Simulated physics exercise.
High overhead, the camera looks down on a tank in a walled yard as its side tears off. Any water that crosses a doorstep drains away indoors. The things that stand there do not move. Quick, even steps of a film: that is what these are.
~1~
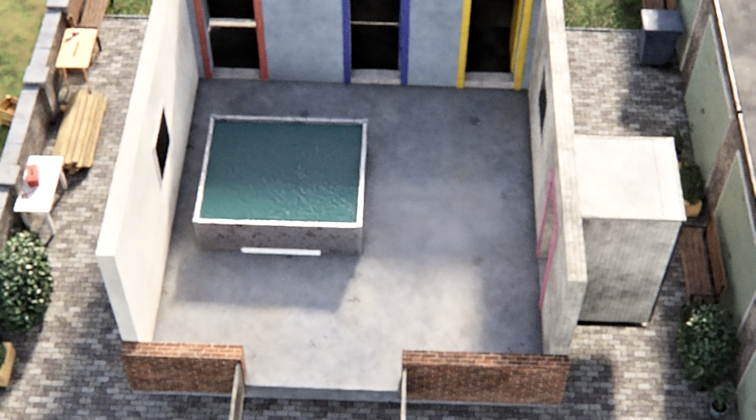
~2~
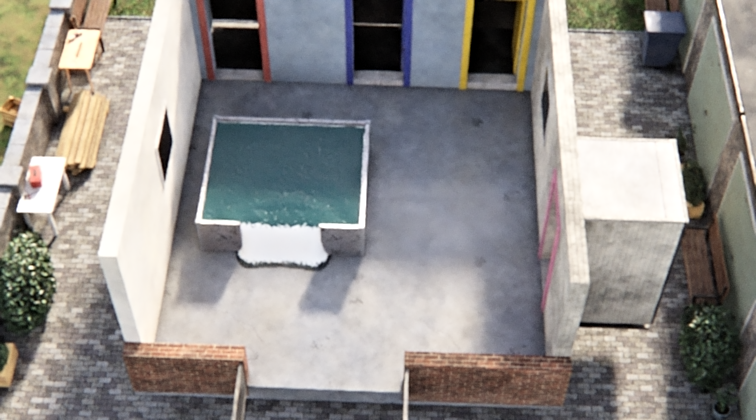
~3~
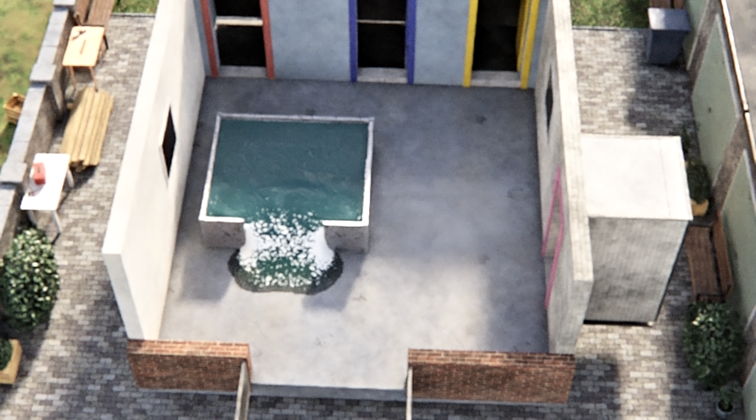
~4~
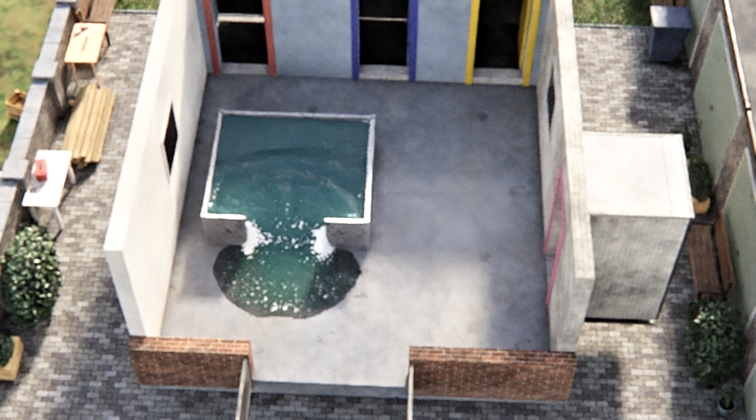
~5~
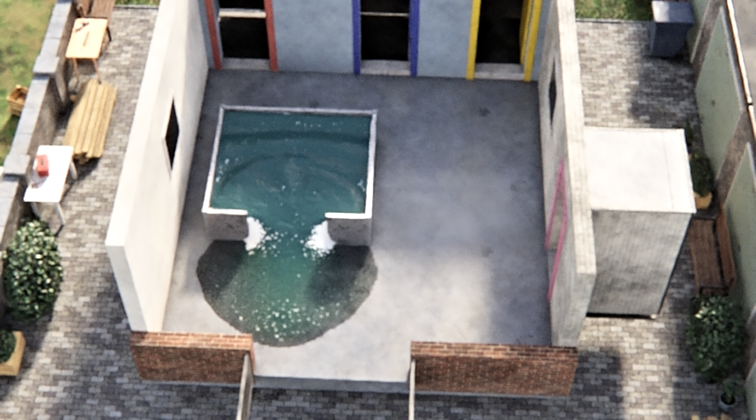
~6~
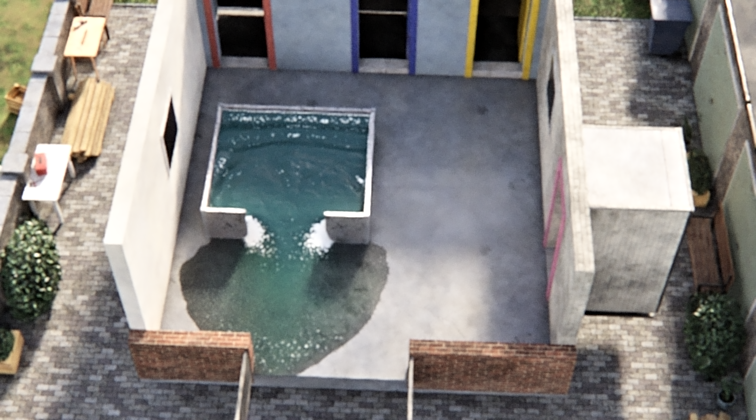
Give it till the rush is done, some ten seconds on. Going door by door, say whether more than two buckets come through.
Through the pink door, two or fewer; through the blue door, two or fewer; through the yellow door, two or fewer; through the red door, more than two.
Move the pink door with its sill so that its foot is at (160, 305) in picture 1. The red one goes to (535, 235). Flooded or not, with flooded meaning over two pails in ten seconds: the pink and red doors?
Result - pink door surpasses the mark, red door remains beneath it.
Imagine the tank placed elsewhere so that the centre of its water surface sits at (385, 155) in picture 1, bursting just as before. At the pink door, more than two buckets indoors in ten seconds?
Result for pink: It tops the limit.
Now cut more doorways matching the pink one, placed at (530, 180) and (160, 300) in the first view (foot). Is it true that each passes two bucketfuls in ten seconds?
One after the other: Is under, lets more in.
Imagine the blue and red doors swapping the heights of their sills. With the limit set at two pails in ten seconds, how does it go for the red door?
Reading for the red door: It admits less.
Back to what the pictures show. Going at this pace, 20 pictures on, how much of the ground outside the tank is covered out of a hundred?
Close to 35 %.
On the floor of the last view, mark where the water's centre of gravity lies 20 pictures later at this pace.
Centre of mass: Roughly (280, 228).
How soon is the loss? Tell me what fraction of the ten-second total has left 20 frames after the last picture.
Share gone by then: About 45 %.
A moment on, water covers 25 % of the floor; the pink door not reached, the blue door not reached, the yellow door not reached, the red door not reached.
Next, water covers 25 % of the floor; the pink door not reached, the blue door not reached, the yellow door not reached, the red door not reached.
Then, water covers 35 % of the floor; the pink door not reached, the blue door not reached, the yellow door not reached, the red door not reached.
Later, water covers 50 % of the floor; the pink door wet at the sill, nothing in, the blue door not reached, the yellow door not reached, the red door over two buckets in.
In the end, water covers 65 % of the floor; the pink door wet at the sill, nothing in, the blue door wet at the sill, nothing in, the yellow door not reached, the red door over two buckets in.
